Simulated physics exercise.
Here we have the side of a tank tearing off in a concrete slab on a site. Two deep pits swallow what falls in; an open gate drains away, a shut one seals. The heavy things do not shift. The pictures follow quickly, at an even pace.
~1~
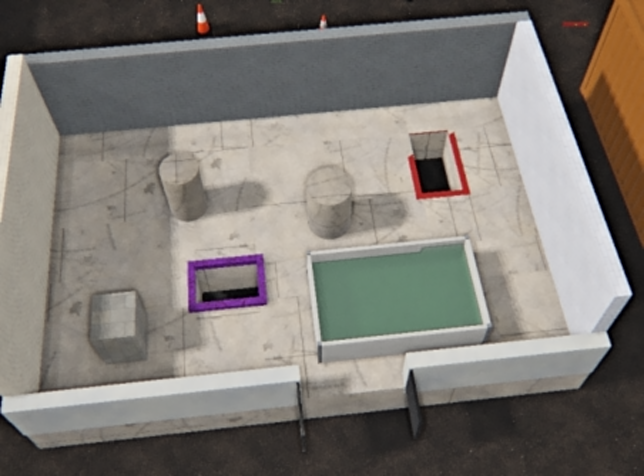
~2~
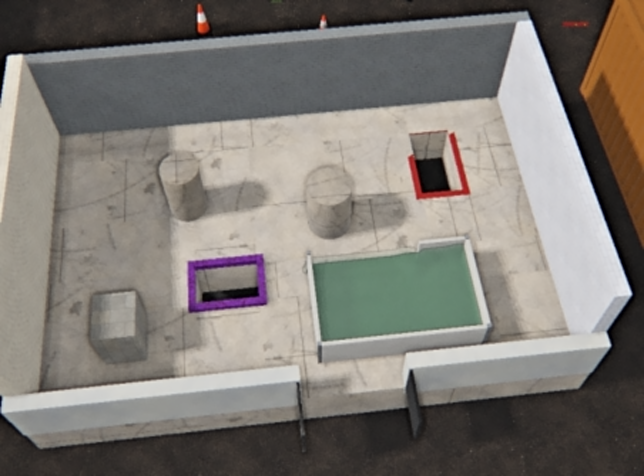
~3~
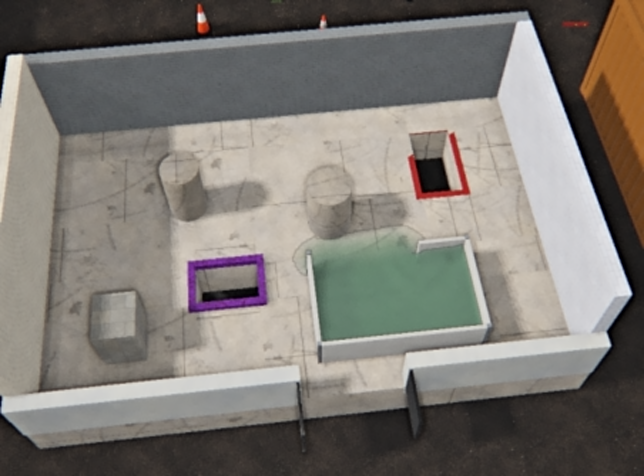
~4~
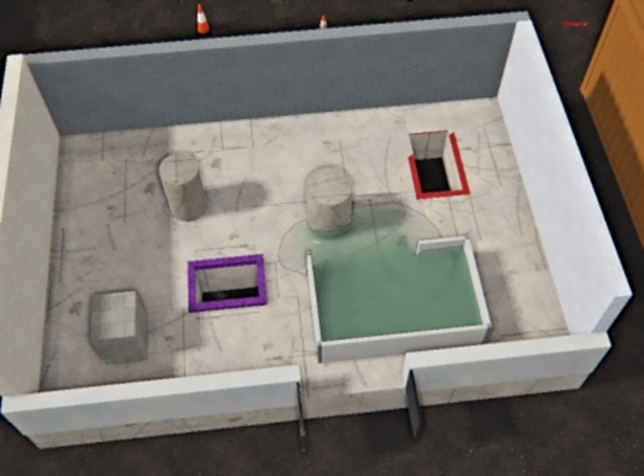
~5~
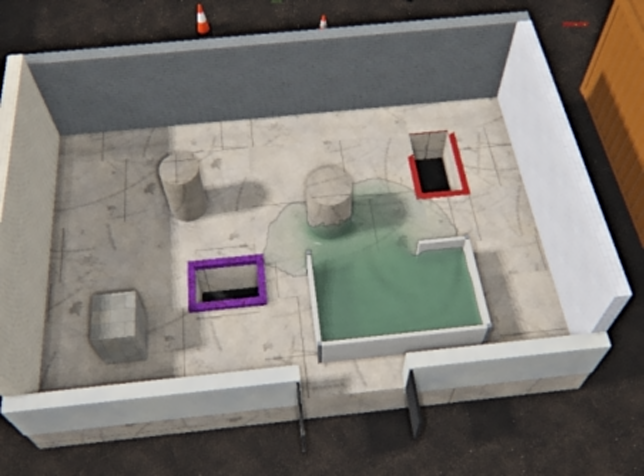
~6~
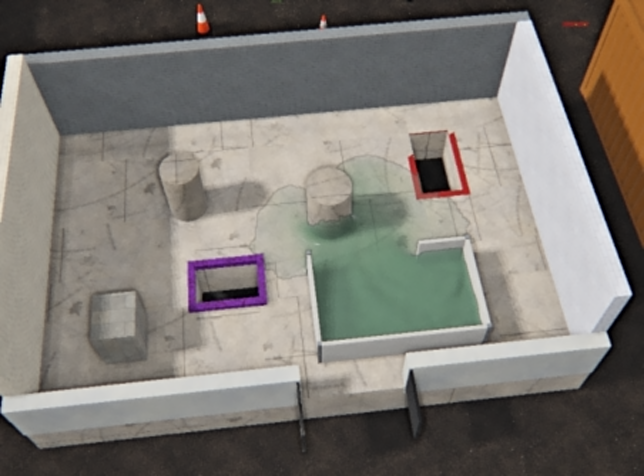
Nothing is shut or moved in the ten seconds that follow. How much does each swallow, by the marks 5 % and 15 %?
The gate takes not even 5 %; the purple pit takes not even 5 %; the red pit takes above 15 %.
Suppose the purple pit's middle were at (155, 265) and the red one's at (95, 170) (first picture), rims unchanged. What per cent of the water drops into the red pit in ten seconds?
Roughly, in per cent: Red 12.
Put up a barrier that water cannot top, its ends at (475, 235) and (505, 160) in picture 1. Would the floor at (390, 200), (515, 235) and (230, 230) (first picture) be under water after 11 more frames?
One after the other: Awash, dry, flooded.
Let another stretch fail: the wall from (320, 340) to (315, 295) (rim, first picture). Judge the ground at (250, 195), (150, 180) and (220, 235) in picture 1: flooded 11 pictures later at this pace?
In turn: Clear, not flooded, clear.
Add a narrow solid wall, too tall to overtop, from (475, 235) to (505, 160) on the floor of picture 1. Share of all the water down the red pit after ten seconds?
Per cent: Red 35.
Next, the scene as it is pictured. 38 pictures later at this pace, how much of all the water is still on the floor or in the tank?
I make it 78 per cent.
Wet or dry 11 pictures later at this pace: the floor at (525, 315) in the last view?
There: Not flooded.
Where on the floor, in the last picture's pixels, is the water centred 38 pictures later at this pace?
At about (306, 228).
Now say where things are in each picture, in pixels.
The first frame shows still water in the water tank at (396, 291).
In the second frame, water pours out on the water tank's far side and has run to a hidden place.
In the third frame, the front is at (300, 254), out from the gap on the water tank's far side.
In the fourth frame, water pours out on the water tank's far side and has run to (419, 218).
In the fifth frame, the front is at (382, 183), out from the gap on the water tank's far side.
In the sixth frame, the front is at (371, 160), out from the gap on the water tank's far side.
A moment on, water covers 25 % of the floor; the gate 0 %, the purple pit 0 %, the red pit 2 %.
Next, water covers 40 % of the floor; the gate 0 %, the purple pit 1 %, the red pit 7 %.
Then, water covers 55 % of the floor; the gate 0 %, the purple pit 1 %, the red pit 13 %.
Later, water covers 80 % of the floor; the gate 0 %, the purple pit 1 %, the red pit 21 %.
In the end, water covers 95 % of the floor; the gate 1 %, the purple pit 1 %, the red pit 29 %.
